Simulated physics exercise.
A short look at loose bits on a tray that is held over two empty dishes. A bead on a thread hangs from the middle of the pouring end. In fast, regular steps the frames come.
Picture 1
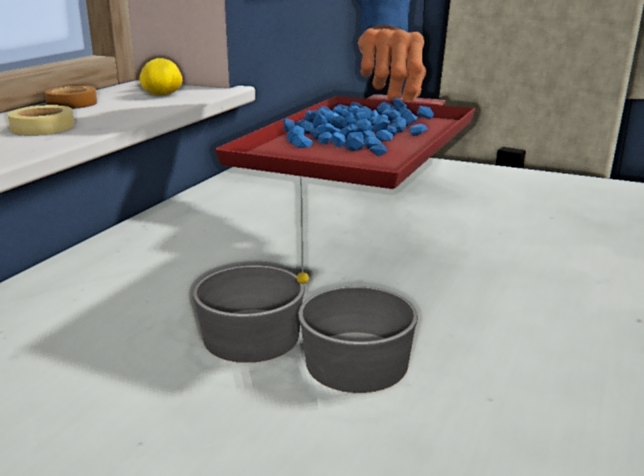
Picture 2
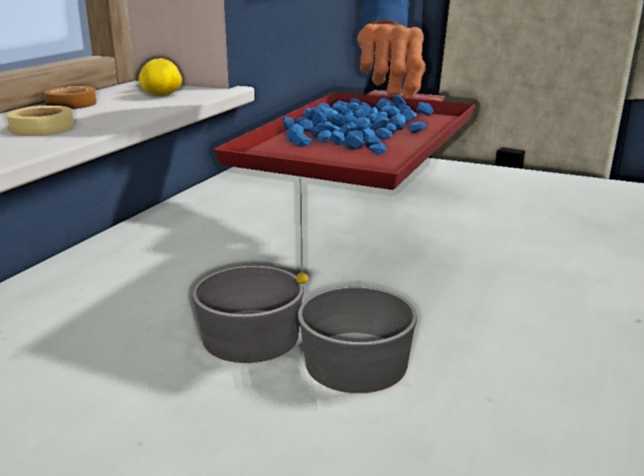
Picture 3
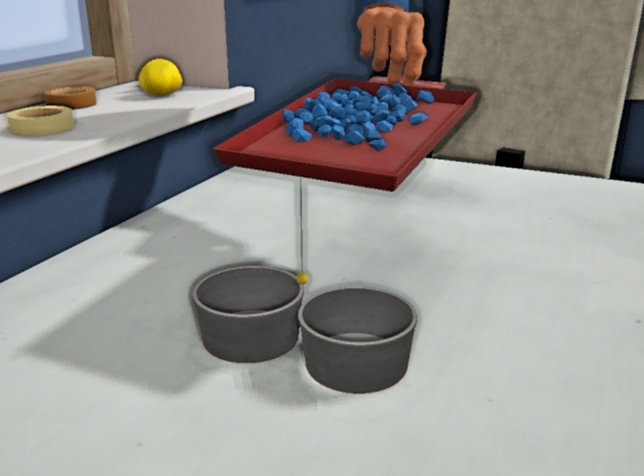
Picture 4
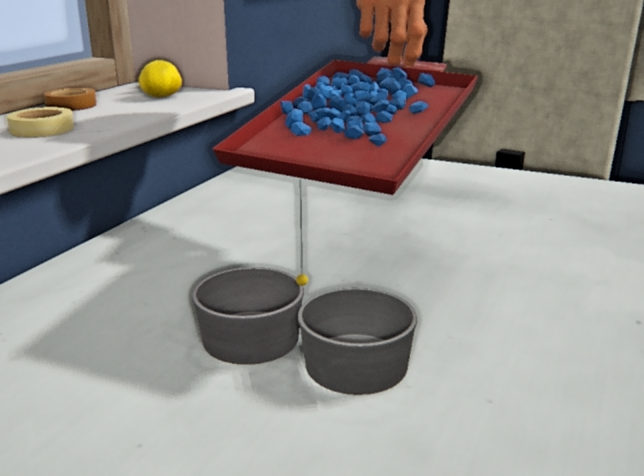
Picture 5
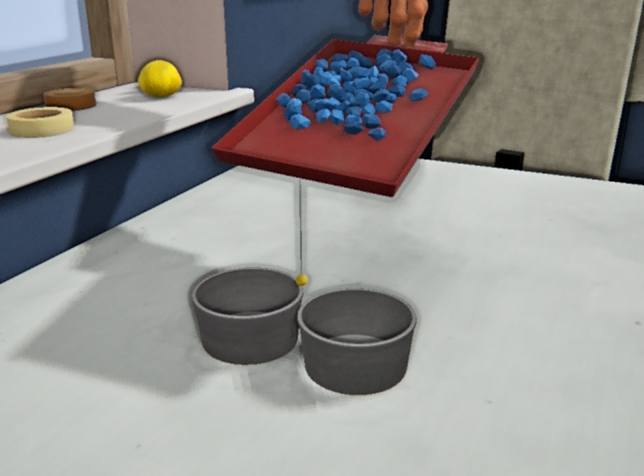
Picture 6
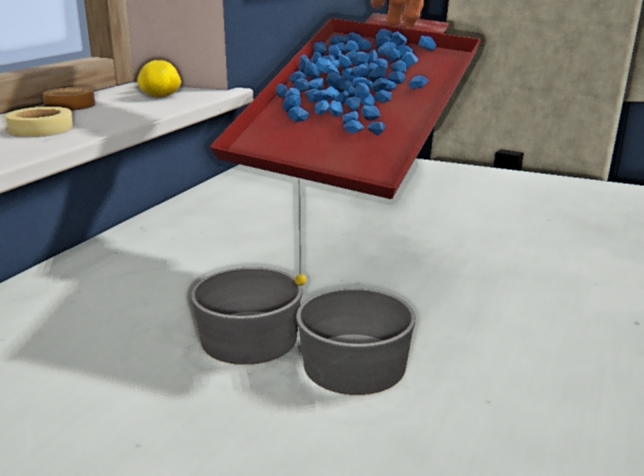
We see a hand raising the far end of a red tray of blue stones above two empty dark dishes, the tray tilting steadily toward the viewer with its right front corner lowest, as a few stones shift slightly.
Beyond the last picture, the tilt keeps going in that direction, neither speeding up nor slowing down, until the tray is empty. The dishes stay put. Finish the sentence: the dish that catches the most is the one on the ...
... right.
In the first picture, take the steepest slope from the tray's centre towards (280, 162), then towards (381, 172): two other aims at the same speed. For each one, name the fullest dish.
The first tilt favours the dish to the left, the second the dish to the right.
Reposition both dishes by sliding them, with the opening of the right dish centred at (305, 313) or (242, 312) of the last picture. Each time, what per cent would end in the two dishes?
Around 30 then around 20 per cent.
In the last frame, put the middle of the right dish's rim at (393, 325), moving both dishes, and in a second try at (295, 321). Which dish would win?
In the first try it's the right-side dish, and in the second it's the right-side dish.
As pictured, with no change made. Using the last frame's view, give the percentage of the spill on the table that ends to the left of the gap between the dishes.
It works out to some 60 per cent.
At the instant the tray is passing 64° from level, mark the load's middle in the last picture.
In the last view the centre sits at roughly (332, 151).
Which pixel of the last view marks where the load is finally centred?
About pixel (318, 396).
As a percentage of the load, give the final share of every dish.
So the left dish gets 0 % of the load, while the right one gets 40 %.
Soon after the last picture, tray tipped steeply; most on the tray; a small part in the air.
A little later, tray tipped past a quarter turn; about a quarter on the tray; about a quarter in the right dish; a stray few in the left dish; about half outside both; a small part in the air.
Later still, tray tipped past a quarter turn; about a third in the right dish; a small part in the left dish; about half outside both.
At rest, tray tipped past a quarter turn; about a third in the right dish; a small part in the left dish; about half outside both.
